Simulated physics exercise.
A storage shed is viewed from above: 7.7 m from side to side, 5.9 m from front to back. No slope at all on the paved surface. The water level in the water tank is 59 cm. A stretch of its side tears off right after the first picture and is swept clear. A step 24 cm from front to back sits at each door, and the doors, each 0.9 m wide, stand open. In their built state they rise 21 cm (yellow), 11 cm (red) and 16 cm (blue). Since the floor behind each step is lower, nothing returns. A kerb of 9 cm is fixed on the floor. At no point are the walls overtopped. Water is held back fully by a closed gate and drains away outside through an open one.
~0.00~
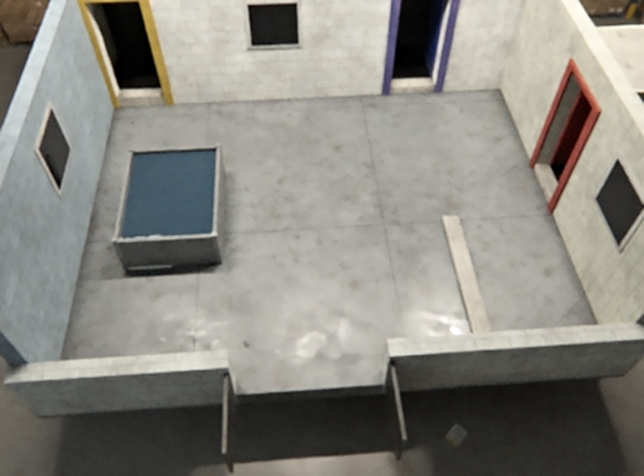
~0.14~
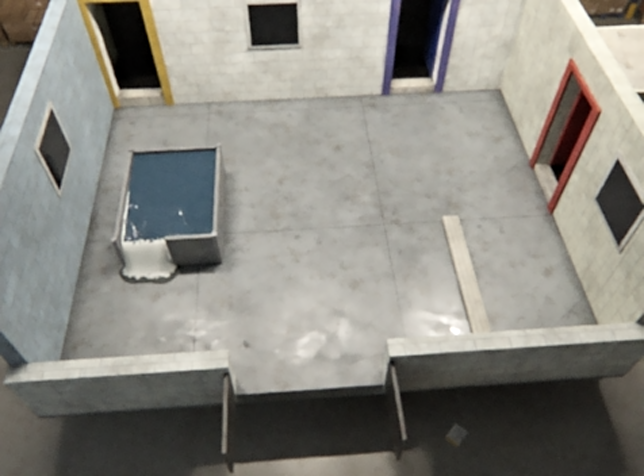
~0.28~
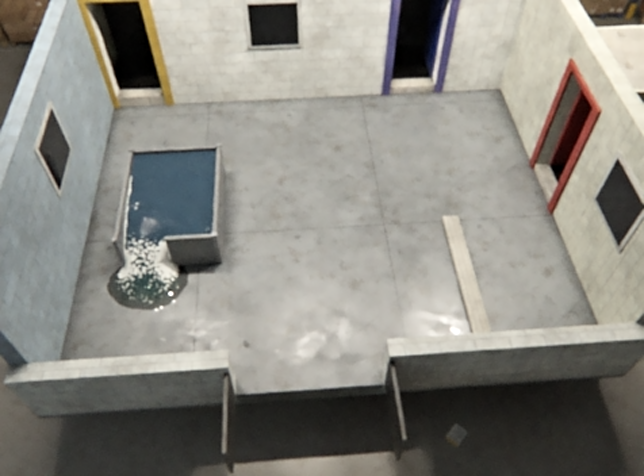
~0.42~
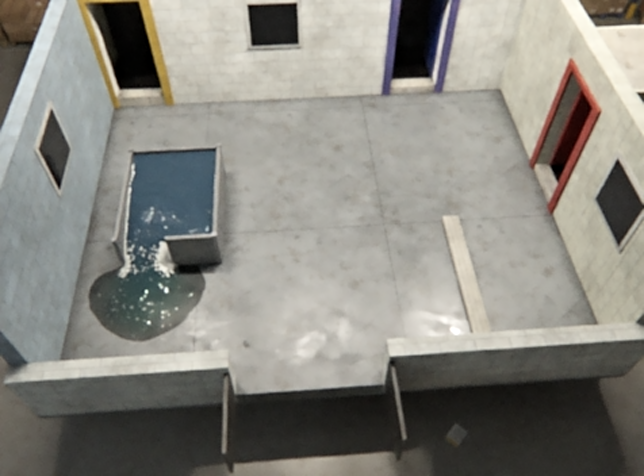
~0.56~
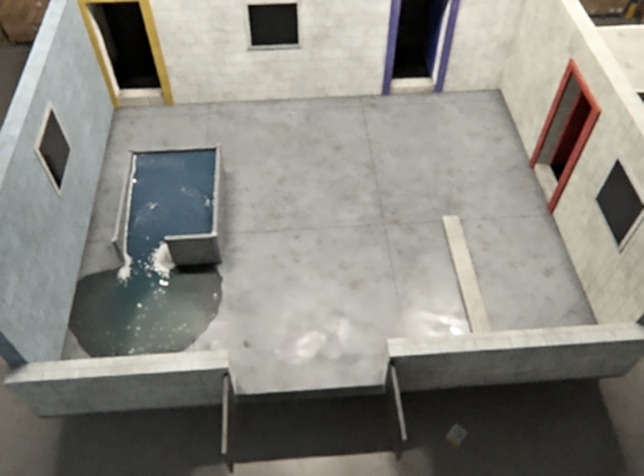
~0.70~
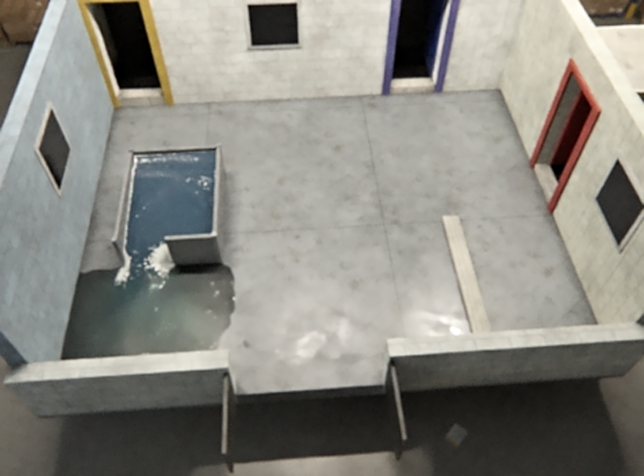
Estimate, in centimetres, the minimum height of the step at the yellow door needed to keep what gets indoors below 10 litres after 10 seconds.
5 cm.
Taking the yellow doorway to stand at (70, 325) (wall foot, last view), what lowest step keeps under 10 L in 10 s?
Minimum: About 19 cm.
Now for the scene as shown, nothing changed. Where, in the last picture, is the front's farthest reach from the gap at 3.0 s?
Around pixel (437, 364).
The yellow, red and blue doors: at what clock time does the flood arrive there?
It arrives at the yellow door at 5.5 s, the red door at 9.0 s and the blue door at 8.0 s.
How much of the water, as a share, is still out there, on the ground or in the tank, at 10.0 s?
Around 88 percent is still there.
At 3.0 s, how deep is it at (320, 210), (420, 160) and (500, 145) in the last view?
That's 0, 0 and 0 cm, in the order given.
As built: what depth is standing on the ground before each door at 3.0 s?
Yellow door 0 cm, red door 0 cm, blue door 0 cm.
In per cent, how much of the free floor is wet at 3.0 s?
Approximately 20 % of it.
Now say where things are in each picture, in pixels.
In the first picture, the water tank at (171, 194) is whole and still, 59 cm deep; the yellow door at (130, 62) is dry.
In the second picture, the gap is at (148, 257), the front 0.3 m out at (133, 279); the back of the water tank holds 59 cm.
In the third picture, the front is at (146, 305), 0.7 m from the gap at (149, 258); 0.6 m2 of floor is wet, 59 cm left at the back.
In the fourth picture, the gap is at (149, 258), the front 1.2 m out at (130, 335); the back of the water tank holds 59 cm.
In the fifth picture, water pours out at (149, 257) and has run 1.8 m, to a hidden place; about 4 cm deep outside, 58 cm at the back.
In the sixth picture, the front is at a hidden place, 2.0 m from the gap at (148, 257); 3.5 m2 of floor is wet, 52 cm left at the back; 4.0 m in a straight line remain to the yellow door at (130, 62).
After 1.4 s water covers 10 % of the floor, deepest (39 cm) near (55, 390); it has not reached the yellow door.
After 3.0 s water covers 20 % of the floor, deepest (22 cm) near (129, 338); it has not reached the yellow door.
After 10.0 s water covers 75 % of the floor, deepest (8 cm) near (82, 320); 5 cm at the yellow door, 0 litres in over its 21 cm step.
At the yellow door as built, the water arrived by 5.6 s and peaked near 8 cm at 6.2 s.
Run again over the same 10 s with other heights there, 19 litres in over 4 cm, 6 litres over 5.5 cm. The limit of 10 litres is kept from about 5 cm up.
